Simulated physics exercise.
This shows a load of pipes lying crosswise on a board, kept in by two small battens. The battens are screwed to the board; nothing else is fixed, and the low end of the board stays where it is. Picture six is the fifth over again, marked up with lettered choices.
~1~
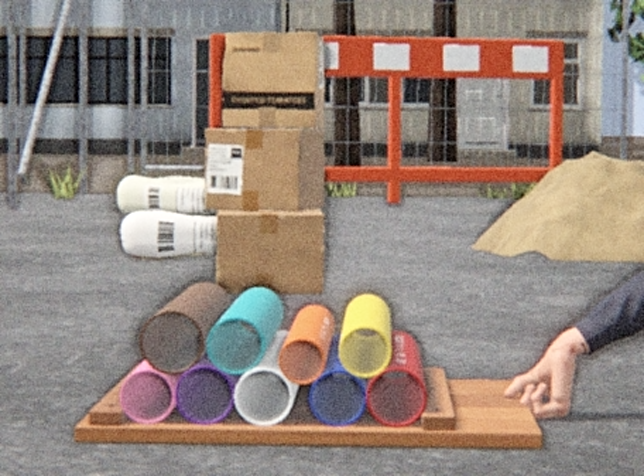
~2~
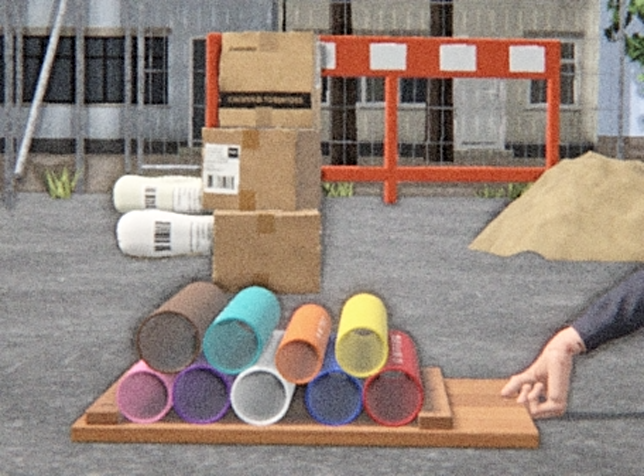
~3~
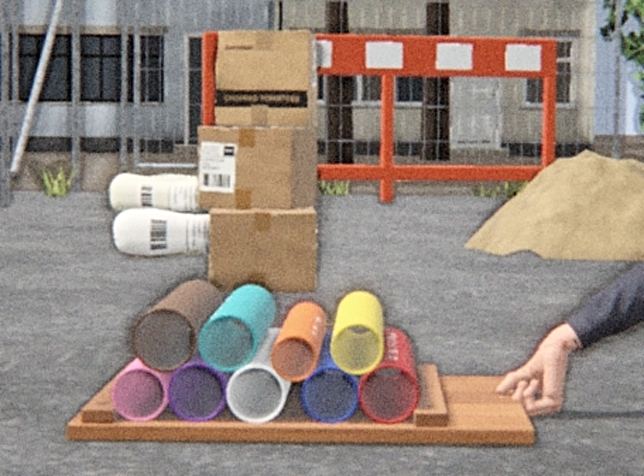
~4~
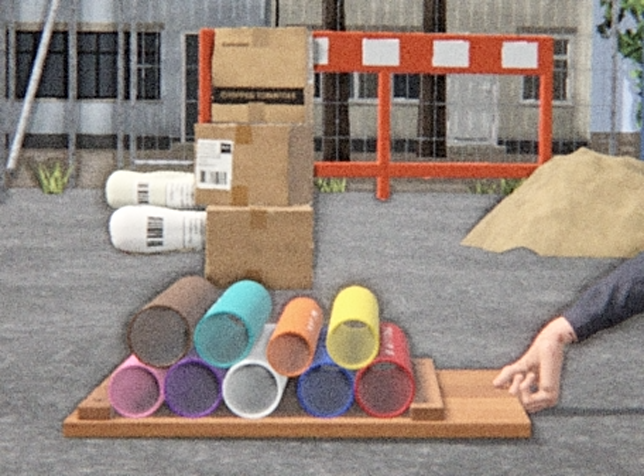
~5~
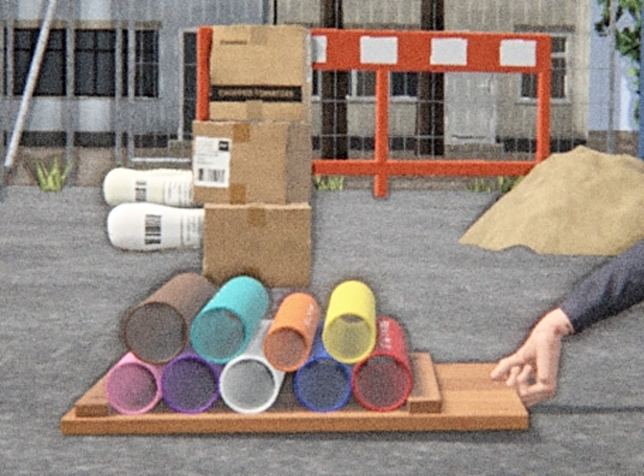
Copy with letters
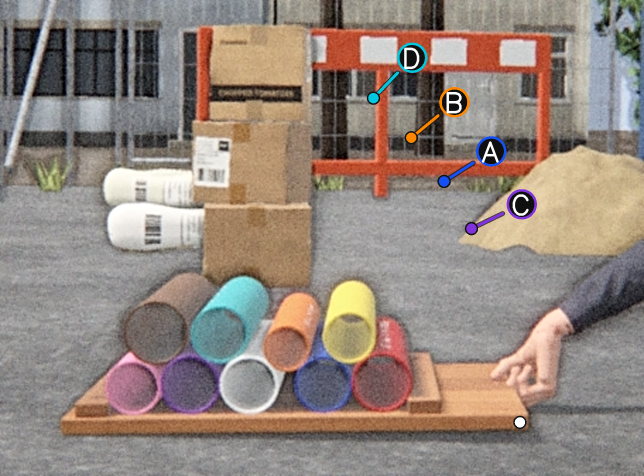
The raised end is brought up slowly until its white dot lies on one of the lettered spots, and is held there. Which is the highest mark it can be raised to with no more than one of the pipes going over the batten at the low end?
Lift it to C and no more.
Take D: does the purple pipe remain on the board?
No, with D.
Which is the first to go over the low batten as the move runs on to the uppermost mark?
The brown one.
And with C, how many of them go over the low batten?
It comes to one.
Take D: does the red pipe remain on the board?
No.
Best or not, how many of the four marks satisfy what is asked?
One of them.
On the marked copy, A at (444, 181); B at (411, 137); C at (471, 228); D at (374, 98); the white dot at (520, 422).
With C. Early on, board at 16°.
Further on, board at 27°.
At the end, board at 27°, one over the low batten (brown).
As for the rest, A four over the low batten (yellow, orange, brown, turquoise); B nine over the low batten; D nine over the low batten.
